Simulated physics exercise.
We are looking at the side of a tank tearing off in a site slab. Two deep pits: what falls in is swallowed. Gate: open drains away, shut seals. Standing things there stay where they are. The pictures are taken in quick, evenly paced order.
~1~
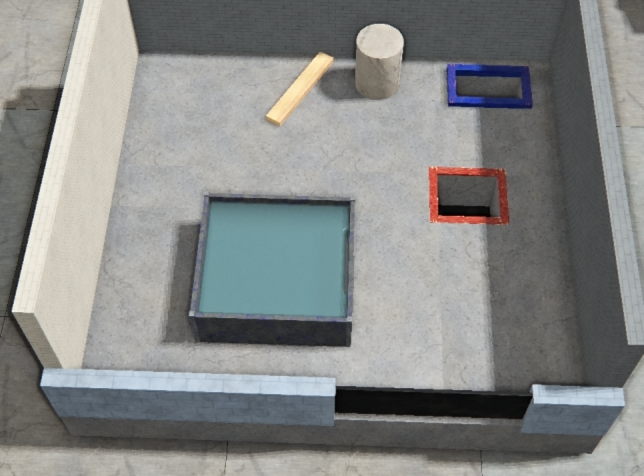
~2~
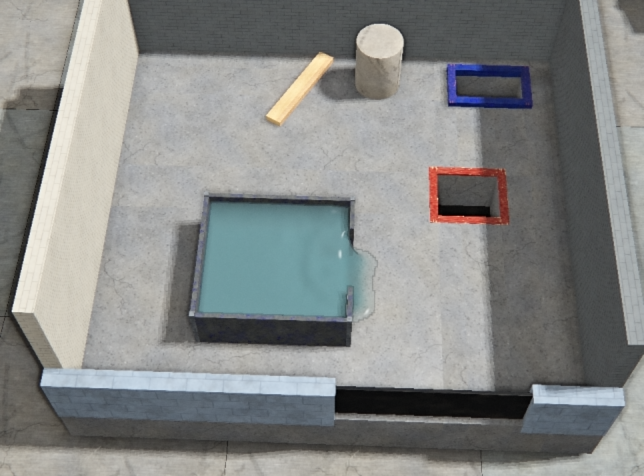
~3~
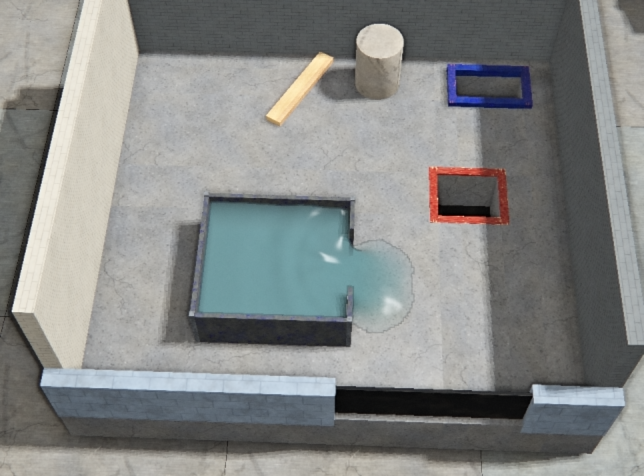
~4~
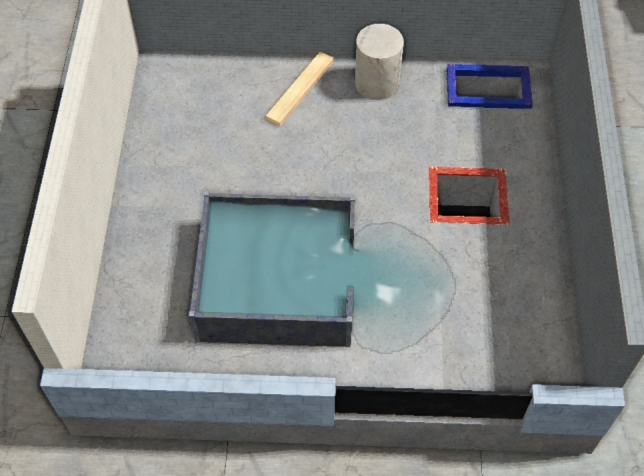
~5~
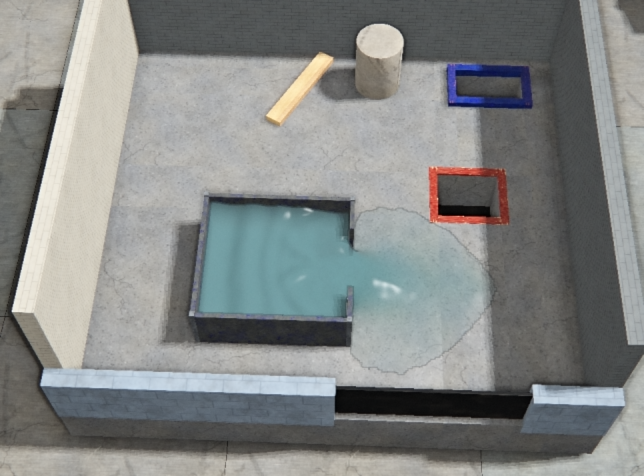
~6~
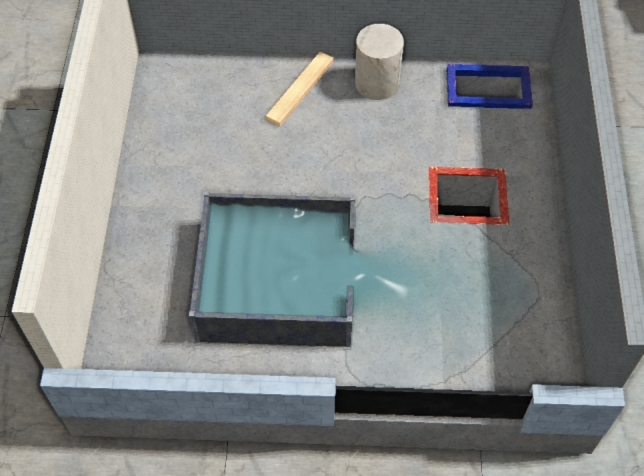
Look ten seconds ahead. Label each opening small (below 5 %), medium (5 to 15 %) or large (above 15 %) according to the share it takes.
Gate: Small; red pit: Large; blue pit: Small.
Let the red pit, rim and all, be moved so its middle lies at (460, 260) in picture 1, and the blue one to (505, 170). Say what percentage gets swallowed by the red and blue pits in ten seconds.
My answer: Red gets 40 percent, blue gets 2 percent.
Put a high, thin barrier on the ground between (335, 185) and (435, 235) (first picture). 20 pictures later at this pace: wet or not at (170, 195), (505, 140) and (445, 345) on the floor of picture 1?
Point by point: First spared, next swamped, last swamped.
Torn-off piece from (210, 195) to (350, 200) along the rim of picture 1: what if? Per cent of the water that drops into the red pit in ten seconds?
For red, it comes to 12 percent.
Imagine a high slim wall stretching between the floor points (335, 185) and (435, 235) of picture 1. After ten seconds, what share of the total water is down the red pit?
Red: 12 %.
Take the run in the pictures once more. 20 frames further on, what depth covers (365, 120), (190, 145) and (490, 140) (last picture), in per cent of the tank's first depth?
0, 0 and 4 per cent, roughly.
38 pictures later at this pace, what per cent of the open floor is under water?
Estimate: Near 60 %.
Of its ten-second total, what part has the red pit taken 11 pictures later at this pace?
About 20 %.
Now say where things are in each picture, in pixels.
The first picture shows the open tank at (276, 258) is whole and still.
In the second picture, water pours out at (348, 277) and has run to (362, 315).
In the third picture, the front is at (406, 267), out from the gap at (348, 277).
In the fourth picture, water pours out at (348, 277) and has run to (449, 287).
In the fifth picture, water pours out at (348, 277) and has run to (489, 288).
In the sixth picture, water pours out at (348, 276) and has run to (527, 282).
A moment on, water covers 25 % of the floor; the gate 0 %, the red pit 2 %, the blue pit 0 %.
Next, water covers 30 % of the floor; the gate 0 %, the red pit 4 %, the blue pit 0 %.
Then, water covers 35 % of the floor; the gate 0 %, the red pit 7 %, the blue pit 0 %.
Later, water covers 60 % of the floor; the gate 0 %, the red pit 13 %, the blue pit 1 %.
In the end, water covers 80 % of the floor; the gate 0 %, the red pit 21 %, the blue pit 1 %.
